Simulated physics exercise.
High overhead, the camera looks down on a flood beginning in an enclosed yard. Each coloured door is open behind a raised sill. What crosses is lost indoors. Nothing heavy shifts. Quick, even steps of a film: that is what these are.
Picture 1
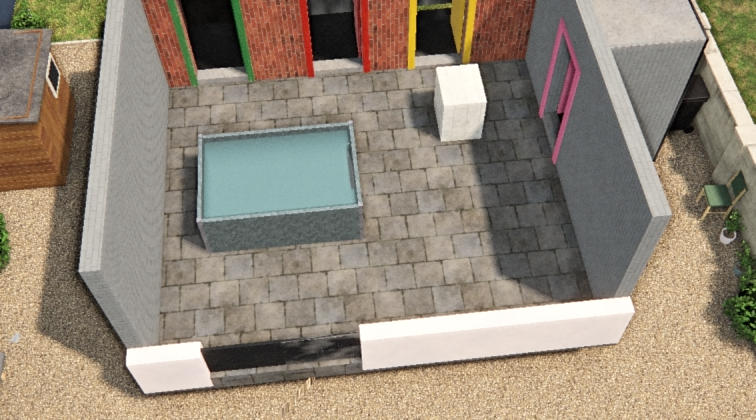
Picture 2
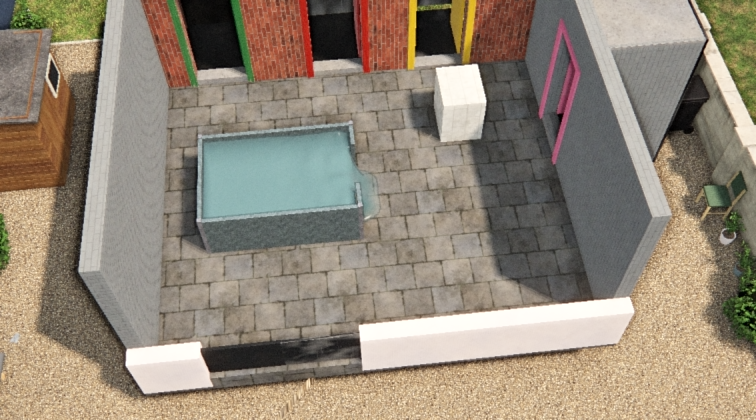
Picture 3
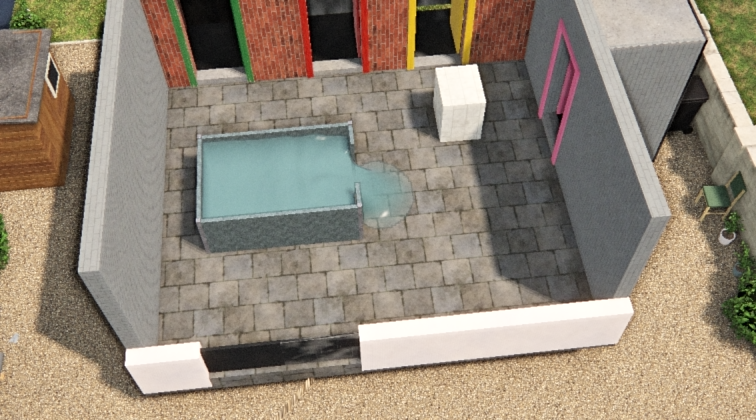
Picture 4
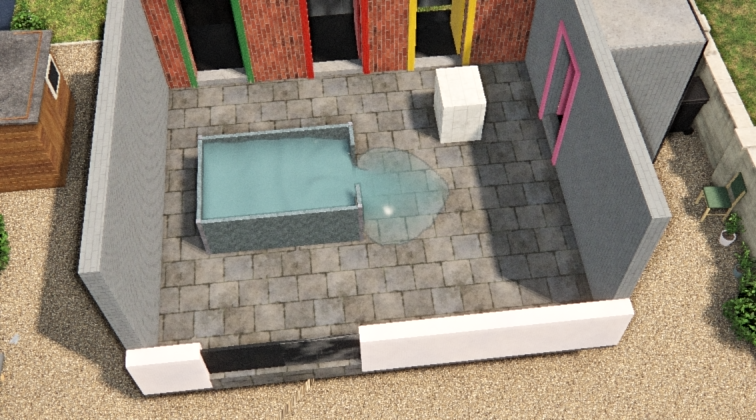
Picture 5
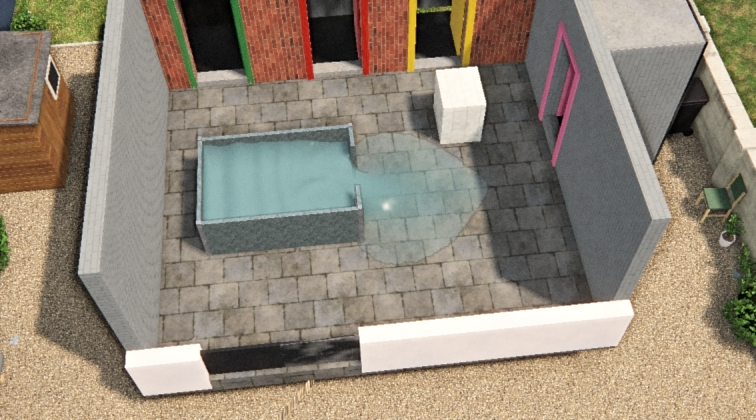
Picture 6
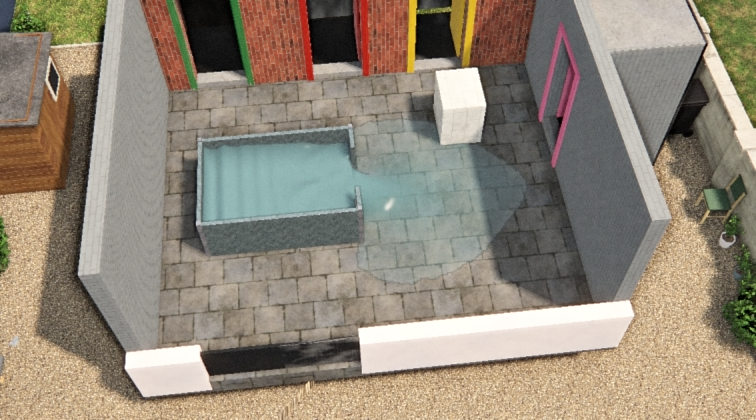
In this clip, seen from high overhead, a raised tank of still water in a walled, paved yard starts pouring through a gap in its right side, and the water fans out across the paving toward the right.
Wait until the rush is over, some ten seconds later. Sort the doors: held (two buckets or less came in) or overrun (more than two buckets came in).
Sorted: Yellow door overrun, pink door overrun, red door held, green door held.
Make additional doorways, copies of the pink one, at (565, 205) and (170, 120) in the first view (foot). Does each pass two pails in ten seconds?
Result: First overshoots, second undershoots.
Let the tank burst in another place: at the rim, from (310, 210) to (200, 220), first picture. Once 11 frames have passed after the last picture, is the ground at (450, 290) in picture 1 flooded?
Submerged.
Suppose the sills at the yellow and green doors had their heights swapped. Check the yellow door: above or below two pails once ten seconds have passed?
The yellow door remains within bounds, I think.
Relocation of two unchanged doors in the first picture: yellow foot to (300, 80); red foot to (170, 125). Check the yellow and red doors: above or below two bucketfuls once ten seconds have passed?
The yellow one does not overflow, while the red one does not overflow.
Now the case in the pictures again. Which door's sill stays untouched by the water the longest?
That is the green door.
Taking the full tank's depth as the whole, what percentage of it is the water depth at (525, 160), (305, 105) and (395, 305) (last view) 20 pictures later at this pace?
Roughly 25 per cent, 2 per cent and 0 per cent.
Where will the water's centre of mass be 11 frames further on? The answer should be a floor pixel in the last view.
(372, 203).
A moment on, water covers 35 % of the floor; the yellow door wet at the sill, nothing in, the pink door under two buckets in, the red door not reached, the green door not reached.
Next, water covers 45 % of the floor; the yellow door over two buckets in, the pink door far over two buckets in, the red door not reached, the green door not reached.
Then, water covers 55 % of the floor; the yellow door over two buckets in, the pink door far over two buckets in, the red door wet at the sill, nothing in, the green door not reached.
Later, water covers 85 % of the floor; the yellow door far over two buckets in, the pink door far over two buckets in, the red door wet at the sill, nothing in, the green door wet at the sill, nothing in.
In the end, water covers 100 % of the floor; the yellow door far over two buckets in, the pink door far over two buckets in, the red door wet at the sill, nothing in, the green door wet at the sill, nothing in.
